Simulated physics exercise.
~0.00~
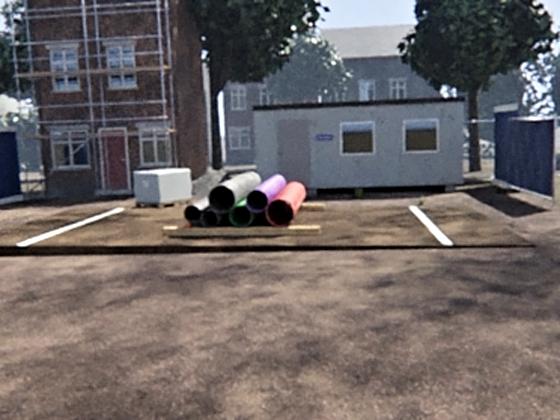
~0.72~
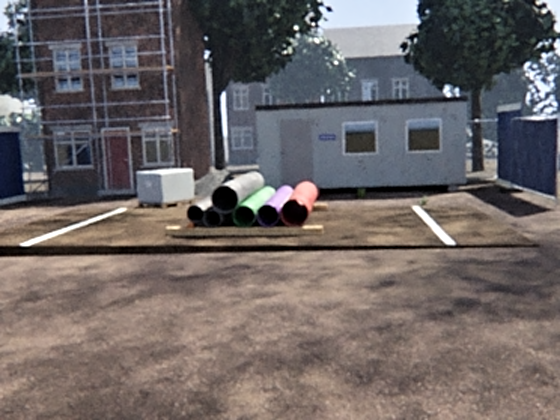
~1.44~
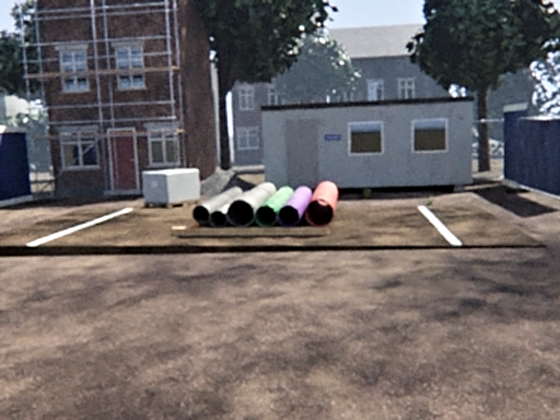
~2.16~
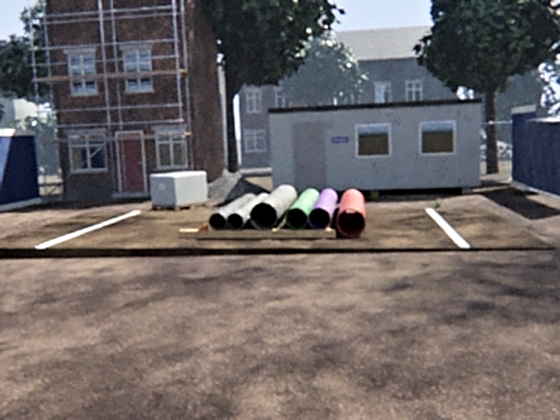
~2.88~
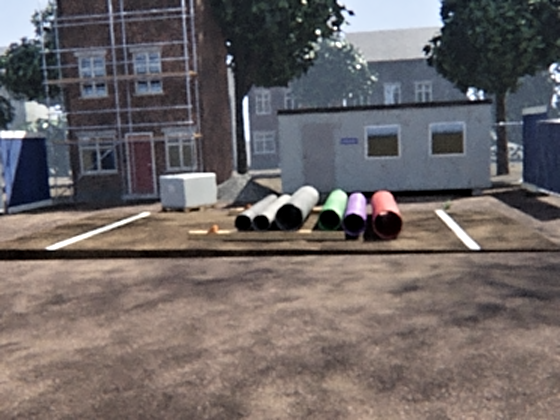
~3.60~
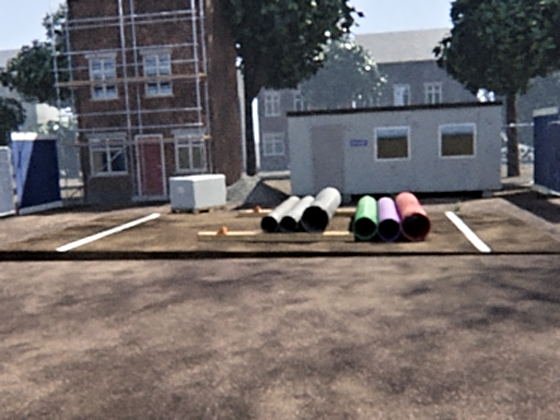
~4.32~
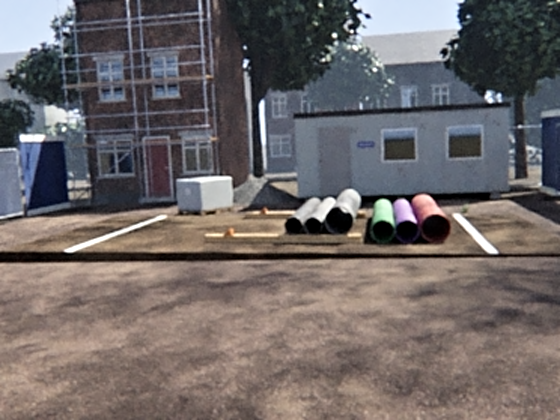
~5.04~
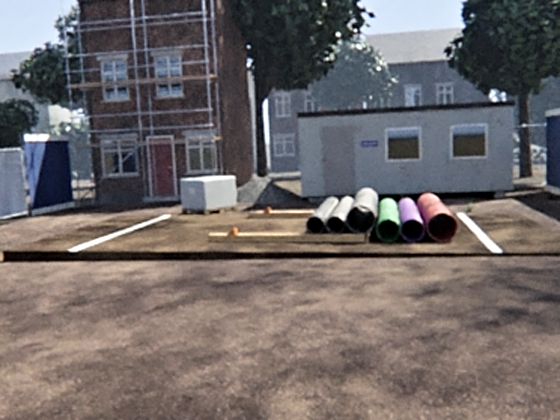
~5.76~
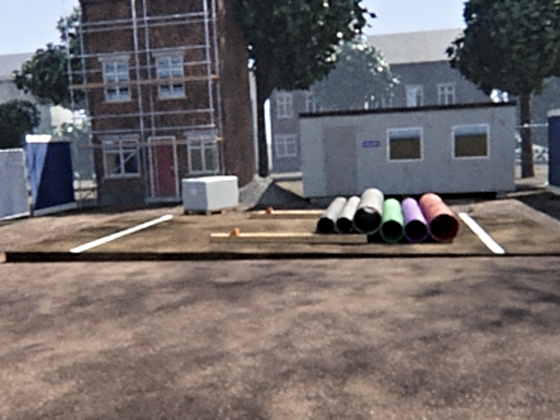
A brick house wrapped in scaffolding and a long pale site cabin stand behind a bare dirt yard, seen from the front at a distance as the view drifts slightly left. On a brown pad between two white lines, six pipes, three greyish, one green, one purple and one red, lie heaped on timber bearers, ends facing us. The heap slumps to the right, the upper pipes sinking until all lie in one row. The row rolls right, the red leading, and leaves the timbers bare. The pipes slow and settle side by side, green, purple and red stopping short of the right line.
